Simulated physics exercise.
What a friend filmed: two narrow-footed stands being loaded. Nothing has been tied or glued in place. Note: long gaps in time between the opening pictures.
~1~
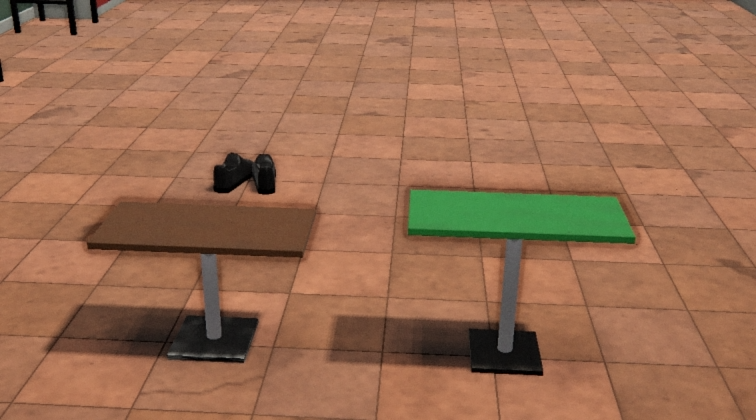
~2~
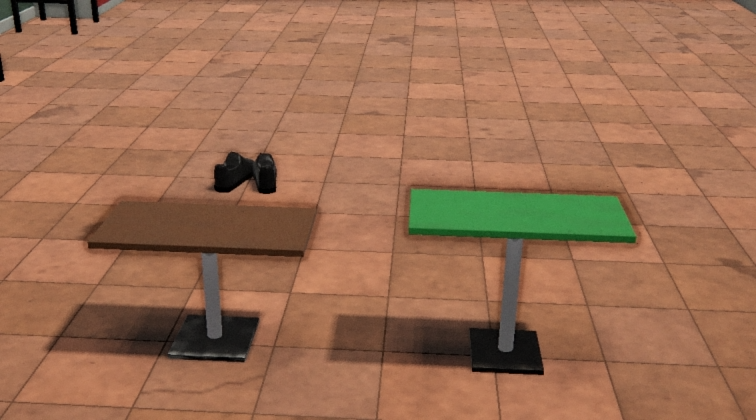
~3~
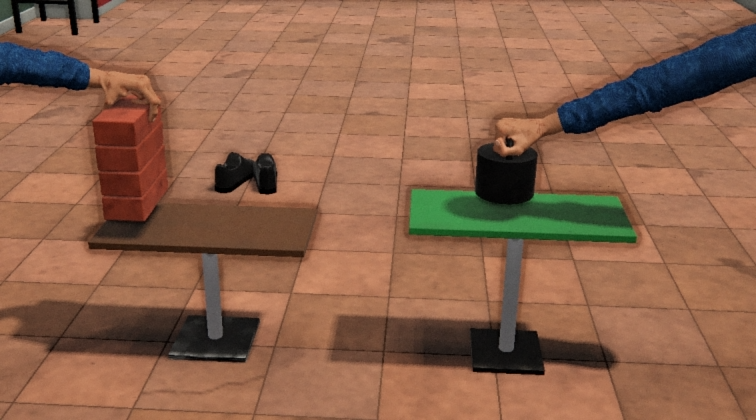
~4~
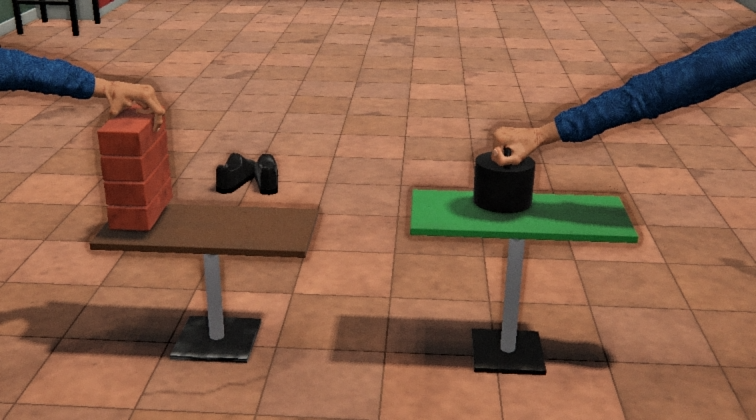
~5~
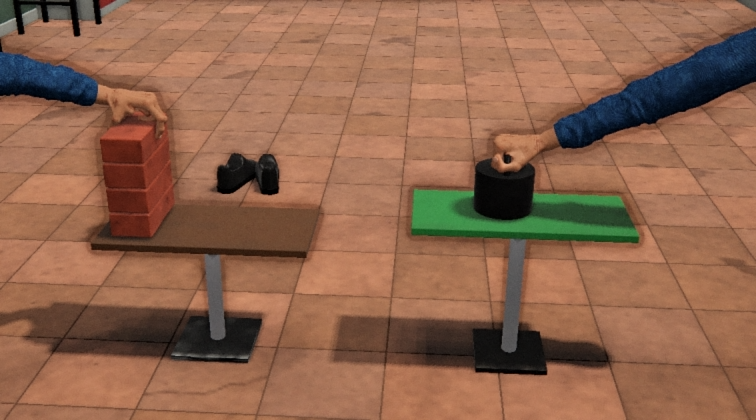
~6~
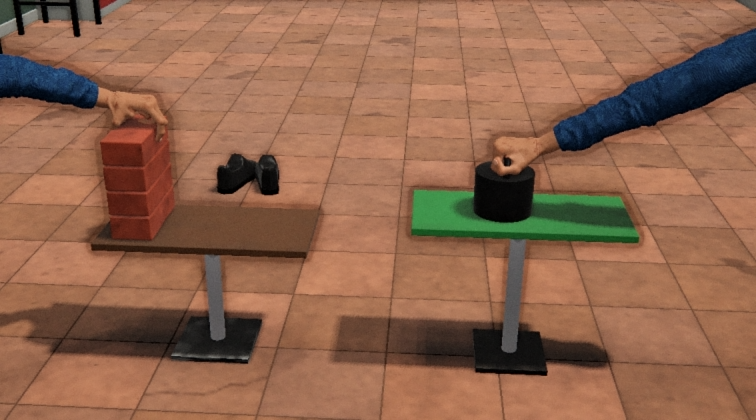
Two hands in blue sleeves lowered a stack of red bricks onto the left side of a brown table and a black cylinder onto the middle of a green one, keeping hold of both.
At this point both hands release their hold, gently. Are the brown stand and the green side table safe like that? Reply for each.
Outcome: The brown stand tips up and the green side table stays flat on its feet.
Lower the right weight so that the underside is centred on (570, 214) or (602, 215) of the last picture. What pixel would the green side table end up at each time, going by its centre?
In the first case it settles close to (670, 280), in the second close to (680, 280).
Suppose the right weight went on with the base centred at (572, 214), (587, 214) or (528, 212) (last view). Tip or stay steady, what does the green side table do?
Each try in order: It falls, it falls, it stays upright.
Then, 0.52 s past the last view, brown stand leaning 19° off how it started near (165, 222); green side table at rest near (520, 215).
Then, 0.68 s past the last view, brown stand leaning 45° off how it started near (117, 236); green side table at rest near (520, 215).
Then, 0.82 s past the last view, brown stand leaning 66° off how it started near (81, 253); green side table at rest near (520, 215).
Finally, the brown stand goes over, near (73, 257); the green side table keeps steady, near (520, 215).
